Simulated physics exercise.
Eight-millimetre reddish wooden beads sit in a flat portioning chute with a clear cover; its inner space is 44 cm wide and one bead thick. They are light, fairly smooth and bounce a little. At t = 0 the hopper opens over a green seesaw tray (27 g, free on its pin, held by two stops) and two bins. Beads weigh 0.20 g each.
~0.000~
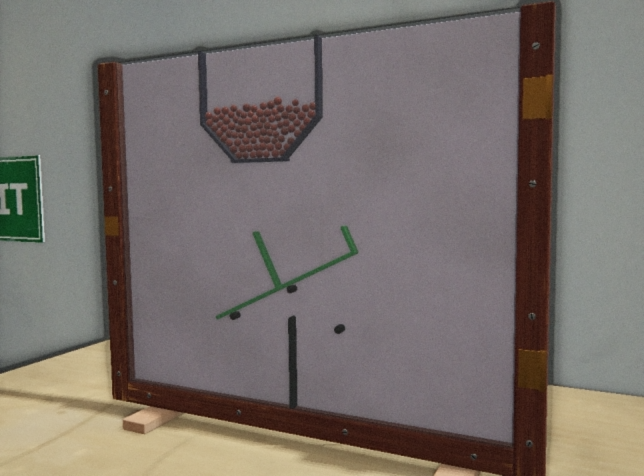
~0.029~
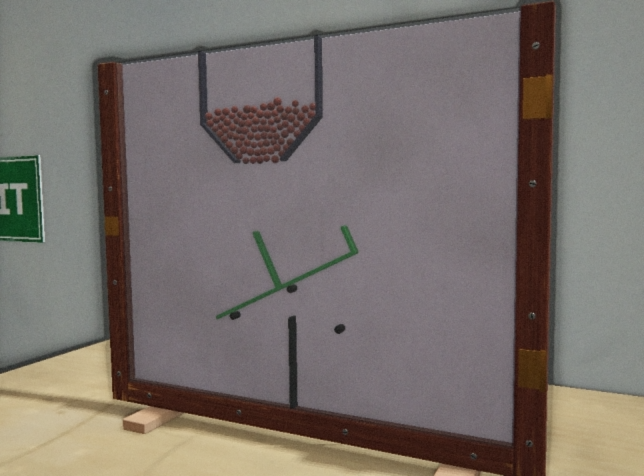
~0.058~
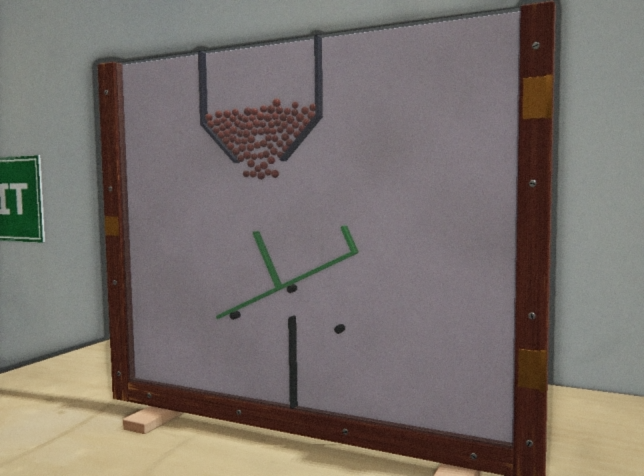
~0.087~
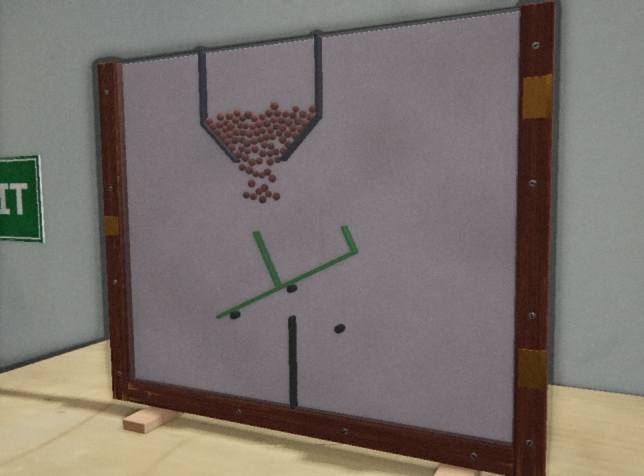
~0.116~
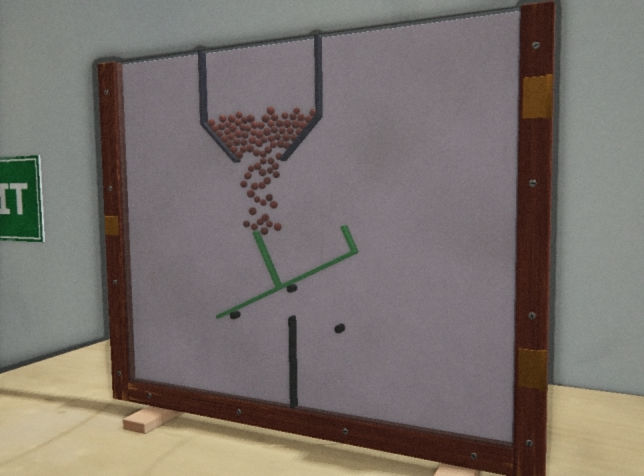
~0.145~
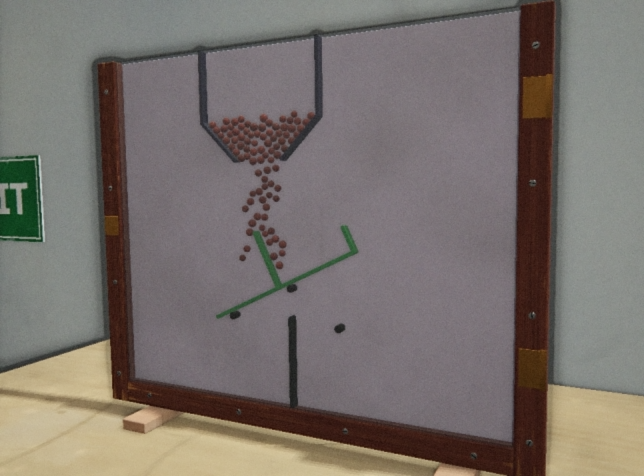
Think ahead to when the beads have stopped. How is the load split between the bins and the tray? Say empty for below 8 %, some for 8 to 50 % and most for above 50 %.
Right bin empty, left bin some, tray most.
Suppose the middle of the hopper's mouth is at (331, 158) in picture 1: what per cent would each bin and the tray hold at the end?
Right bin: 60; left bin: 0; tray: 40.
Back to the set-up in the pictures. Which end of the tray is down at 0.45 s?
The left end.
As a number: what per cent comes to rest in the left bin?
About 35 per cent.
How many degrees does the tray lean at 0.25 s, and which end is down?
Some 25° with the left end low.
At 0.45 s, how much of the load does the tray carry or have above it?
Roughly 75 per cent.
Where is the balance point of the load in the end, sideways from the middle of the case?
Some 6 cm left of it.
After 0.25 s 75 % have left the hopper; tray left end down 26°; on or over it 65 %, past it to the left 5 %, to the right 0 %.
After 0.45 s 100 % have left the hopper; tray left end down 26°; on or over it 75 %, past it to the left 25 %, to the right 0 %.
In the end, by 1.7 s, right bin 0 %, left bin 35 %, tray 65 %; tray left end down 26°.
